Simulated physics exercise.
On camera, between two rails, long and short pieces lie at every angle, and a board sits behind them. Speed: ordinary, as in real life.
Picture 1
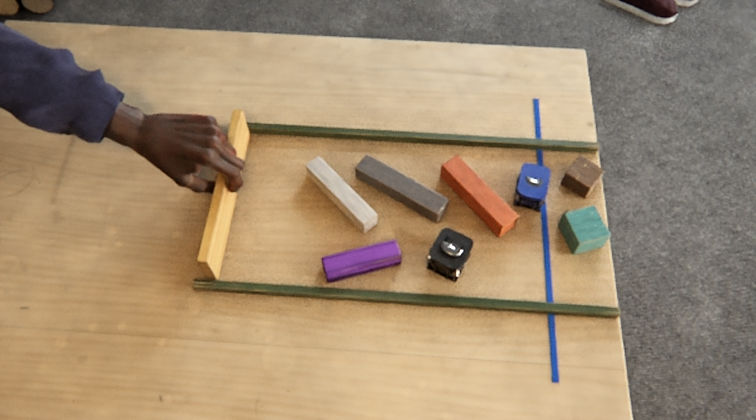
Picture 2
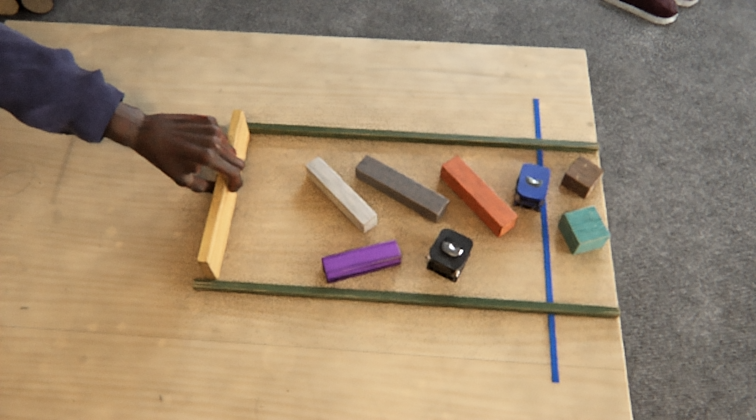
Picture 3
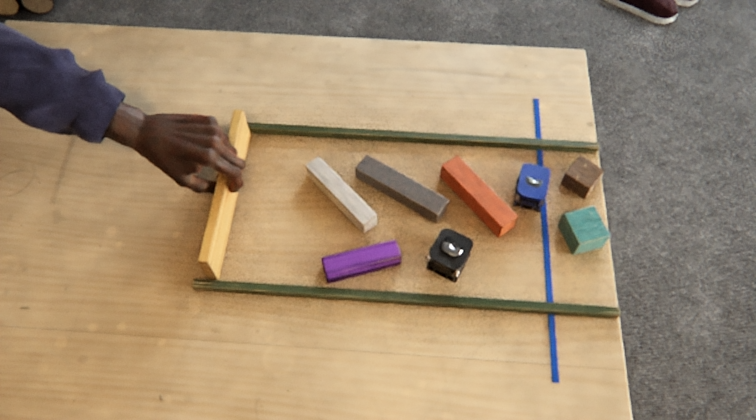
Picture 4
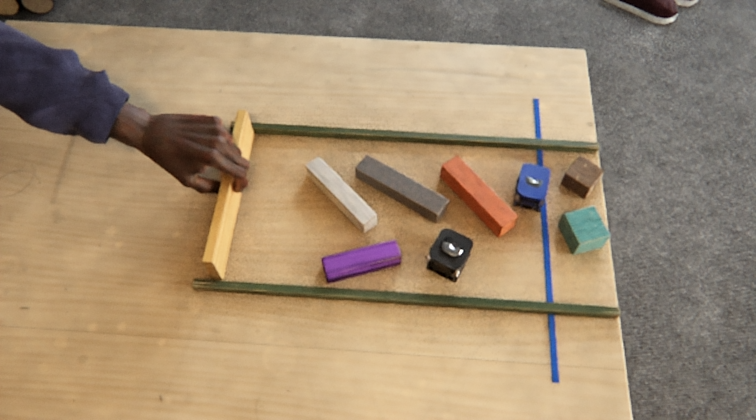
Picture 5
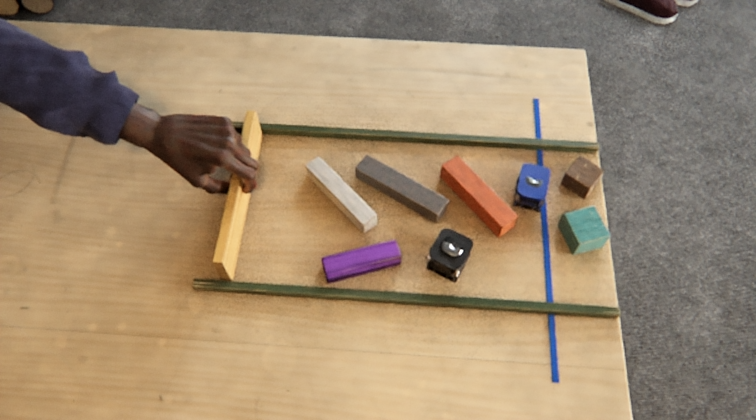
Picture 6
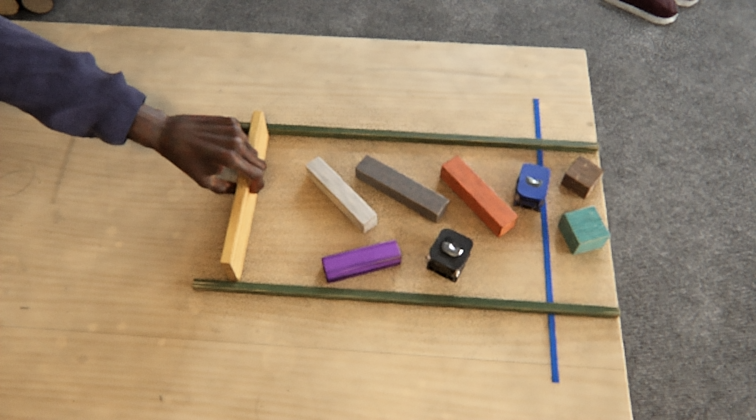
Hand sliding a yellow board slightly right between two green rails, while the coloured blocks and two small cases ahead stay still.
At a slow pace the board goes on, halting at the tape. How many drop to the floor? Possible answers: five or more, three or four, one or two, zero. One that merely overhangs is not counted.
Three or four of them.
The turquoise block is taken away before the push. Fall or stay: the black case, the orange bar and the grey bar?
Outcome for the black case: It stays; for the orange bar: It stays; for the grey bar: It stays.
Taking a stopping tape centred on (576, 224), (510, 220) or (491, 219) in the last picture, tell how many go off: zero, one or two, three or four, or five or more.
Counts as listed: At least five / 1 or 2 / none.
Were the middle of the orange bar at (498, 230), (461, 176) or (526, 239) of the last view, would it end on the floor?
Trying each place in order, it drops down, it remains in place and it drops down.
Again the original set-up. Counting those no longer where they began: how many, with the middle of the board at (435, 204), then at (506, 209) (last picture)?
Counts: 5 / 8.
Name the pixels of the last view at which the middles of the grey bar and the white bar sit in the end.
Final positions: Near (572, 187); near (555, 218).
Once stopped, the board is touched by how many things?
All in all, 2.
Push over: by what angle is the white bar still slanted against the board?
Misalignment: Close to 0°.
Soon after, none off yet; brown block at rest near (582, 177); turquoise block at rest near (584, 230); blue case at rest near (532, 187).
At rest, the number that fall off is three or four; fallen, blue case, turquoise block and brown block.
